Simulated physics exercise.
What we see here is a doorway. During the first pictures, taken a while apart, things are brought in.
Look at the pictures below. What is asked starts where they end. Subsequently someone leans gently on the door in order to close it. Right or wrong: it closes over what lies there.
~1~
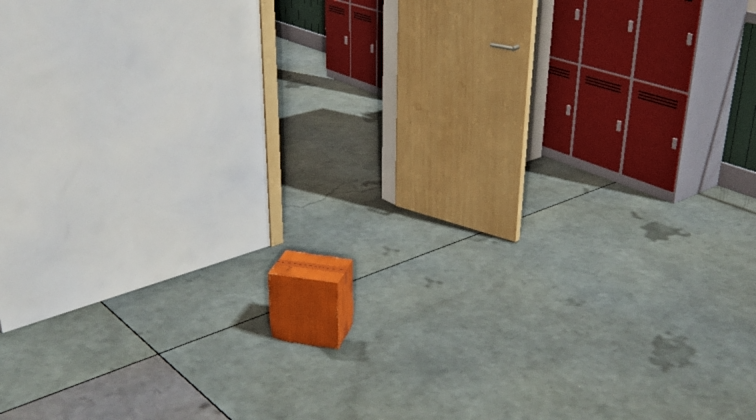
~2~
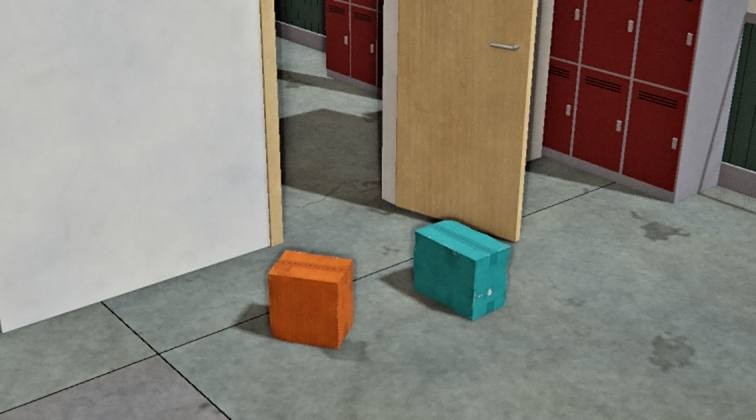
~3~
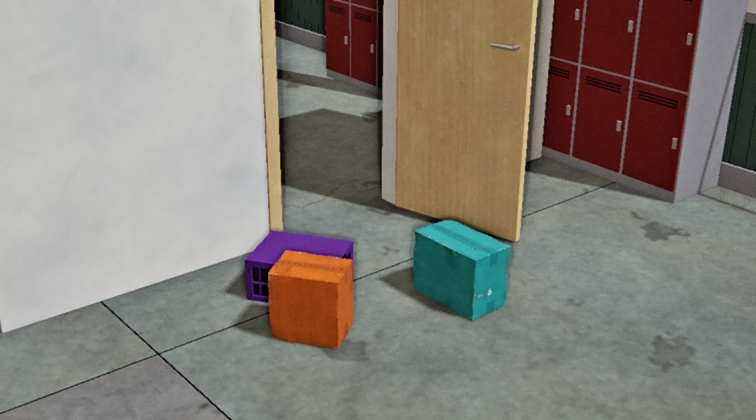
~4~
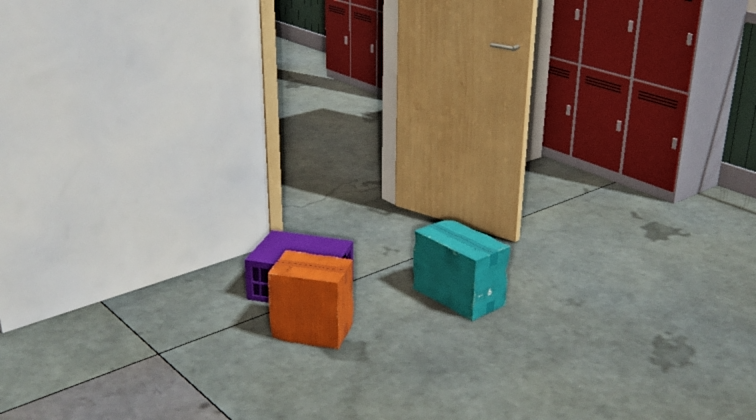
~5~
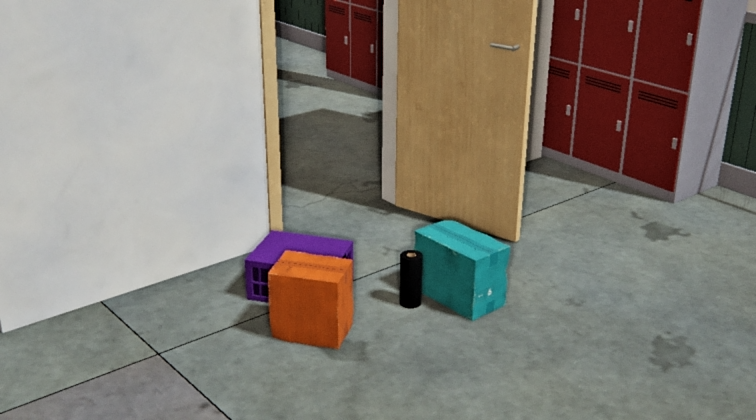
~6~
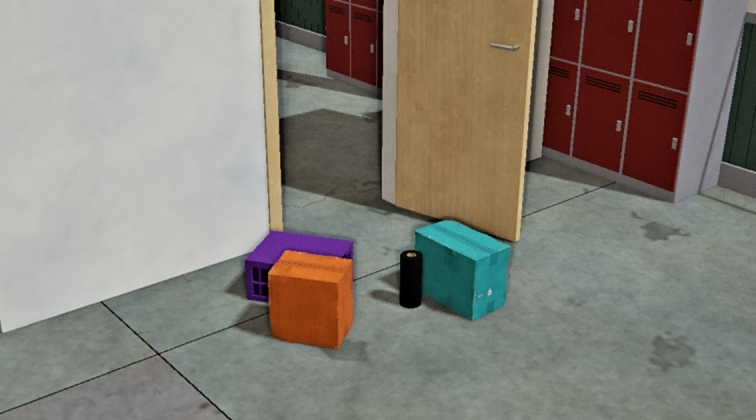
Right.
Then, 1.10 s later than the last frame, door 70° open.
Then, 1.80 s later than the last frame, door 31° open.
When it is over, door 0° open; all 4 as before. End places, in pixels of the last picture, black roll near (411, 279).
